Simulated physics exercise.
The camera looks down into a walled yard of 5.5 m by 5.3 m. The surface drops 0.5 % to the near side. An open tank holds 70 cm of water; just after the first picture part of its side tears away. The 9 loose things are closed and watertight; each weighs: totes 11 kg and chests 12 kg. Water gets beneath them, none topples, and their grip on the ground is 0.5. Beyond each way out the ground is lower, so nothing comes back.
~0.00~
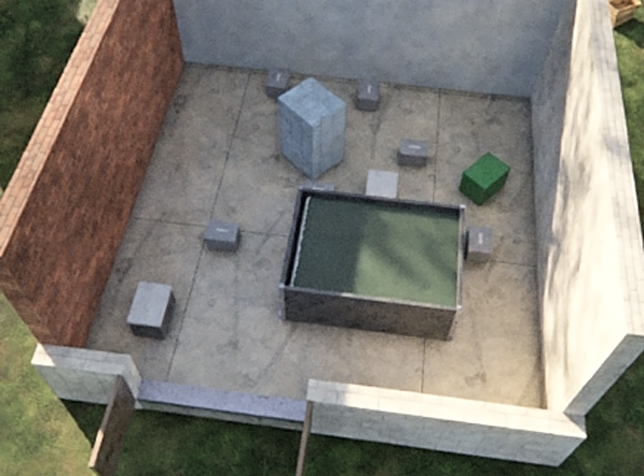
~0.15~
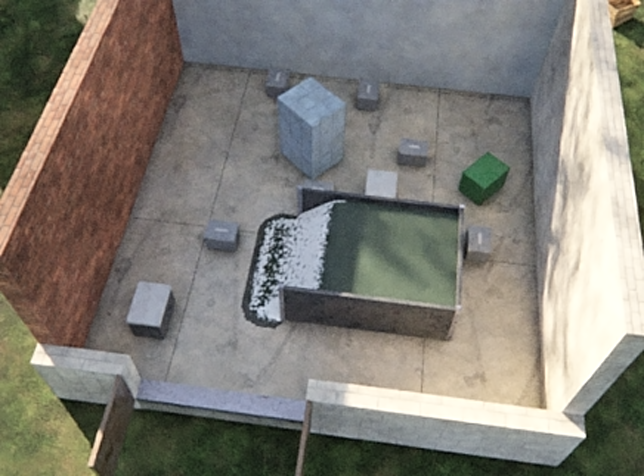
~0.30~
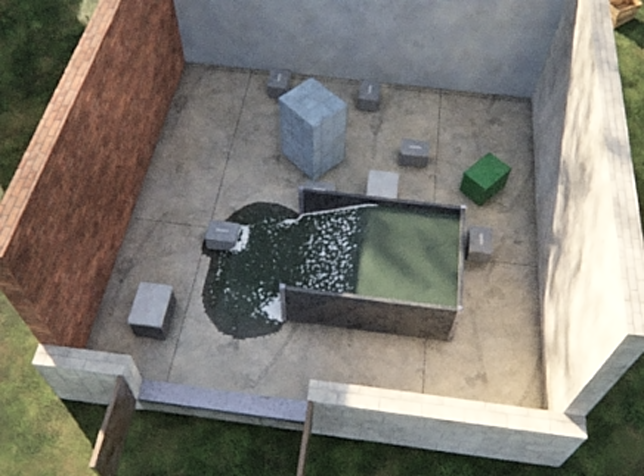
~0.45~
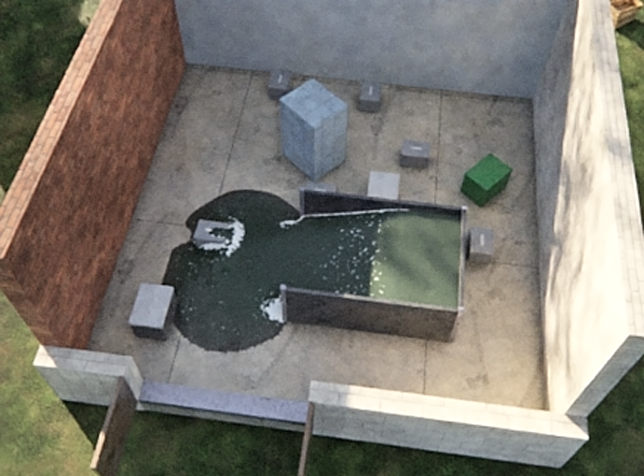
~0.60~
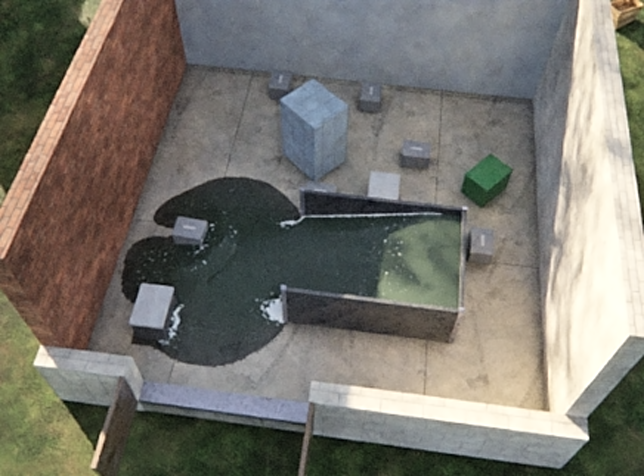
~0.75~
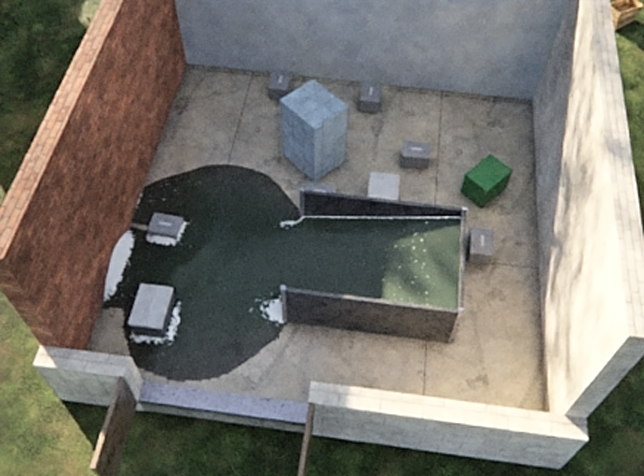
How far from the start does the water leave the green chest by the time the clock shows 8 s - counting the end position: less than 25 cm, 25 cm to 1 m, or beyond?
The green chest moves a short way.
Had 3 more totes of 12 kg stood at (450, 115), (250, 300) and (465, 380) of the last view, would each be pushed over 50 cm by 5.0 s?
In that order: Less, more, under.
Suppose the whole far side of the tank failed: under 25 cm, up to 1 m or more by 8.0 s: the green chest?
Then the green chest gets carried off.
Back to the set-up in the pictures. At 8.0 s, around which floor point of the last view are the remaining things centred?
At about (404, 203).
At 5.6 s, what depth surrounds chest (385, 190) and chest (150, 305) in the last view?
Roughly 1 and 3 cm.
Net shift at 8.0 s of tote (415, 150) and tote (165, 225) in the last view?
In that order: 0 cm, 250 cm.
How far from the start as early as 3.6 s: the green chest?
Roughly 0 cm by then.
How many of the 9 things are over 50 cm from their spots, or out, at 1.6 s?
By then 2.
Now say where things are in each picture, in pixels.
The green chest at (487, 170) rests on the ground; 2.8 m2 under water; 0 of 9 have shifted, in the first frame.
The green chest at (486, 170), on the bottom; 3.6 m2 under water; 0 of 9 have shifted, in the second frame.
The green chest at (488, 170) rests on the ground; 4.6 m2 under water; 0 of 9 have shifted, in the third frame.
The green chest at (489, 171) rests on the ground; water covers 5.9 m2; 1 of 9 have shifted, in the fourth frame.
The green chest at (489, 172), on the bottom; 7.5 m2 under water; 1 of 9 have shifted, in the fifth frame.
The green chest at (489, 172), on the bottom; water covers 8.9 m2; 1 of 9 have shifted, in the sixth frame.
After 1.6 s the green chest is near (489, 172), 0.0 m from its start, aground; 0 of 9 are out; 2 afloat.
After 3.6 s the green chest is near (489, 172), 0.0 m from its start, aground; 0 of 9 are out; 0 afloat.
After 5.6 s the green chest is near (489, 172), 0.0 m from its start, aground; 0 of 9 are out; 0 afloat.
After 8.0 s the green chest is near (478, 210), 0.7 m from its start, afloat; 0 of 9 are out; 1 afloat.
